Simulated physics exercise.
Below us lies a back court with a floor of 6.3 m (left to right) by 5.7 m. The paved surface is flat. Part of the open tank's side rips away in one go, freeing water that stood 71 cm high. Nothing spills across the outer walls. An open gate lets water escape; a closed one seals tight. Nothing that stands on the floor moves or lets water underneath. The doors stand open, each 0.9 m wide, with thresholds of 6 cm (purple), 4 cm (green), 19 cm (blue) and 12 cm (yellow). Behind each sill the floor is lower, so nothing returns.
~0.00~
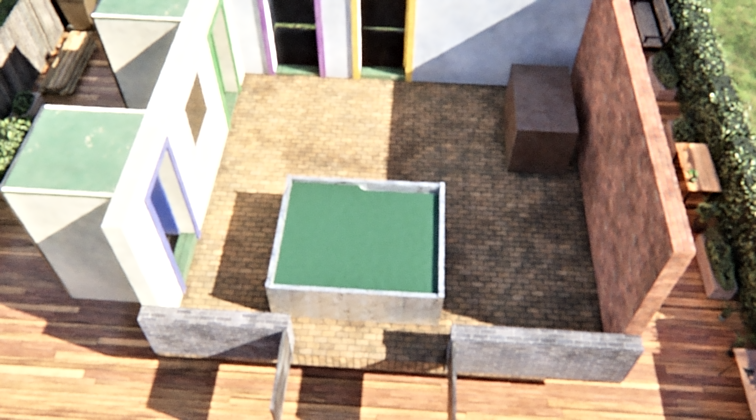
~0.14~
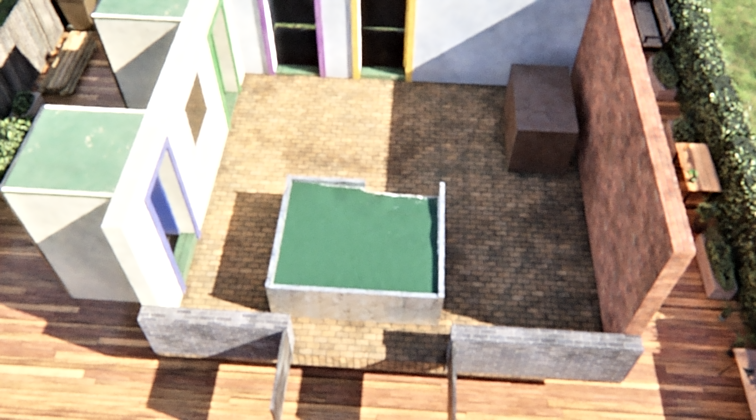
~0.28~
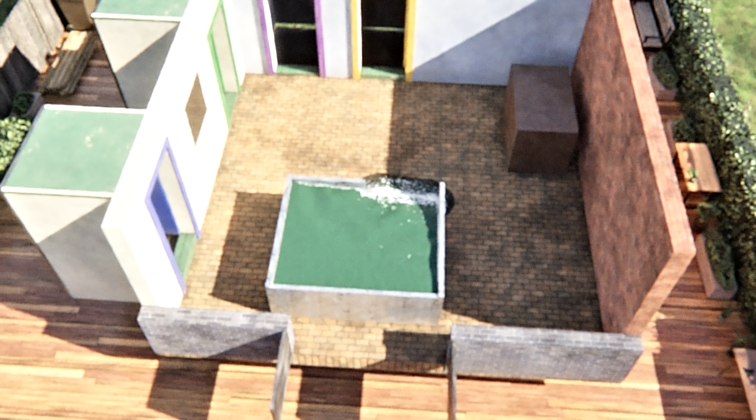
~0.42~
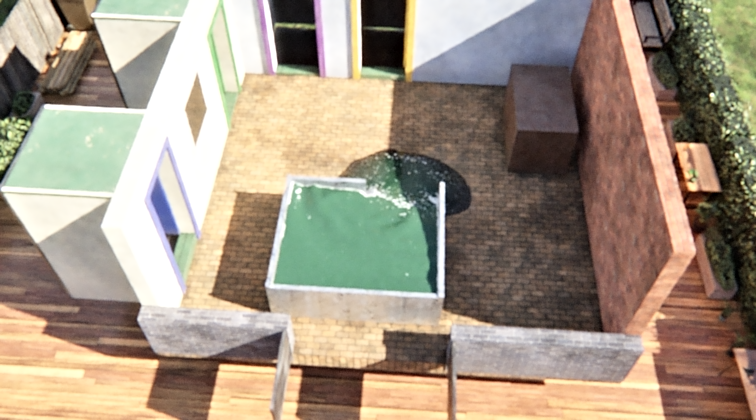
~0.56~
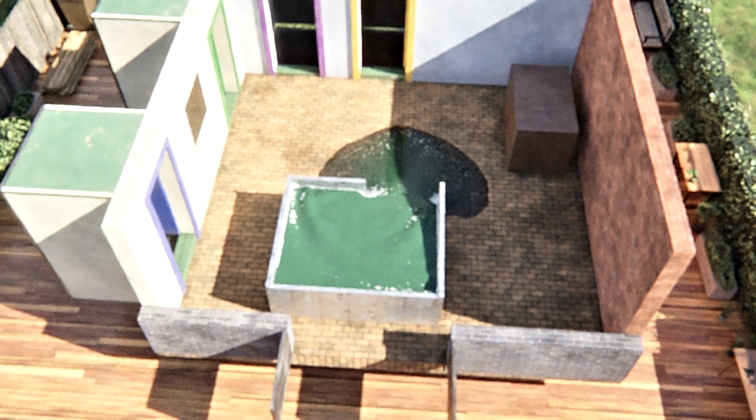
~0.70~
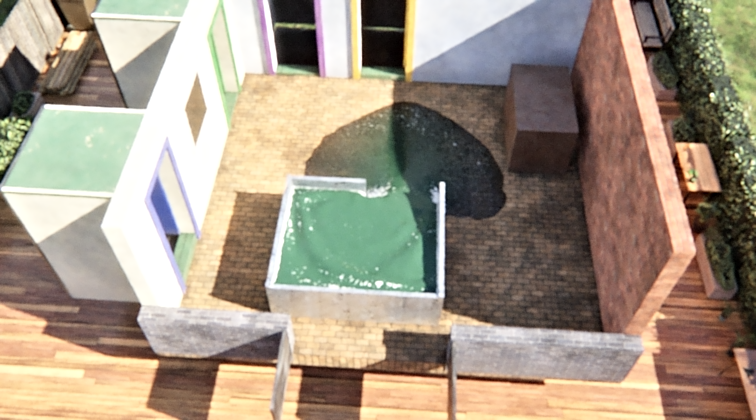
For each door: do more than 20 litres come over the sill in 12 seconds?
The water let in: At the purple door it goes over the limit; at the green door it goes over the limit; at the blue door it stays under the limit; at the yellow door it exceeds the limit.
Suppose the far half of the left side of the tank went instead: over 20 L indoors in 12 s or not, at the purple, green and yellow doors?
Then: Purple above, green past it, yellow not over.
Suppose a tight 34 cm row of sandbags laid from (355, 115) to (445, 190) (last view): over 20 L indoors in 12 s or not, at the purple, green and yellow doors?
Then: Purple above, green past it, yellow not over.
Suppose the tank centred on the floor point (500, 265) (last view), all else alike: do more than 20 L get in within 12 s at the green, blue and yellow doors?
Then: Green over, blue under, yellow below.
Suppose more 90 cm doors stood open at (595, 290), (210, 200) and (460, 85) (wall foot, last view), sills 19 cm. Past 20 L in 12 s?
In that order: Below, under, above.
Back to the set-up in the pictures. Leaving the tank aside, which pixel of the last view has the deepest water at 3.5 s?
At about (551, 104).
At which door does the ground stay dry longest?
Last comes the blue one.
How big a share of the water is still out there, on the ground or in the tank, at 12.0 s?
Some 74 per cent remains.
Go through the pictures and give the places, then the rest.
The first picture shows still water, 71 cm deep, in the open tank at (360, 236).
In the second picture, the front is at a hidden place, 0.7 m from the gap on the open tank's far side; 0.3 m2 of floor is under water; 71 cm left at the back of the open tank.
In the third picture, the front is at (366, 181), 0.9 m from the gap on the open tank's far side; 1.0 m2 of floor is under water; 71 cm left at the back of the open tank.
In the fourth picture, water pours out on the open tank's far side and has run 1.4 m, to (385, 154); typically 9 cm deep outside, 71 cm at the open tank's back.
In the fifth picture, water pours out on the open tank's far side and has run 2.0 m, to (394, 130); typically 6 cm deep outside, 68 cm at the open tank's back.
In the sixth picture, water pours out on the open tank's far side and has run 2.6 m, to (414, 106); typically 5 cm deep outside, 60 cm at the open tank's back.
After 1.4 s water covers 40 % of the floor and is deepest (40 cm) near (413, 208); purple door not reached, green door not reached, blue door not reached, yellow door 22 cm at the sill, 20 L in.
After 2.2 s water covers 40 % of the floor and is deepest (42 cm) near (483, 88); purple door 12 cm at the sill, 4 L in, green door not reached, blue door not reached, yellow door 30 cm at the sill, 91 L in.
After 3.5 s water covers 50 % of the floor and is deepest (30 cm) near (551, 104); purple door 10 cm at the sill, 23 L in, green door 11 cm at the sill, 7 L in, blue door not reached, yellow door 22 cm at the sill, 183 L in.
After 7.0 s water covers 95 % of the floor and is deepest (17 cm) near (253, 77); purple door 11 cm at the sill, 62 L in, green door 15 cm at the sill, 168 L in, blue door 3 cm at the sill, 0 L in, yellow door 13 cm at the sill, 247 L in.
After 12.0 s water covers 100 % of the floor and is deepest (13 cm) near (206, 214); purple door 9 cm at the sill, 111 L in, green door 9 cm at the sill, 325 L in, blue door 12 cm at the sill, 0 L in, yellow door 8 cm at the sill, 249 L in.
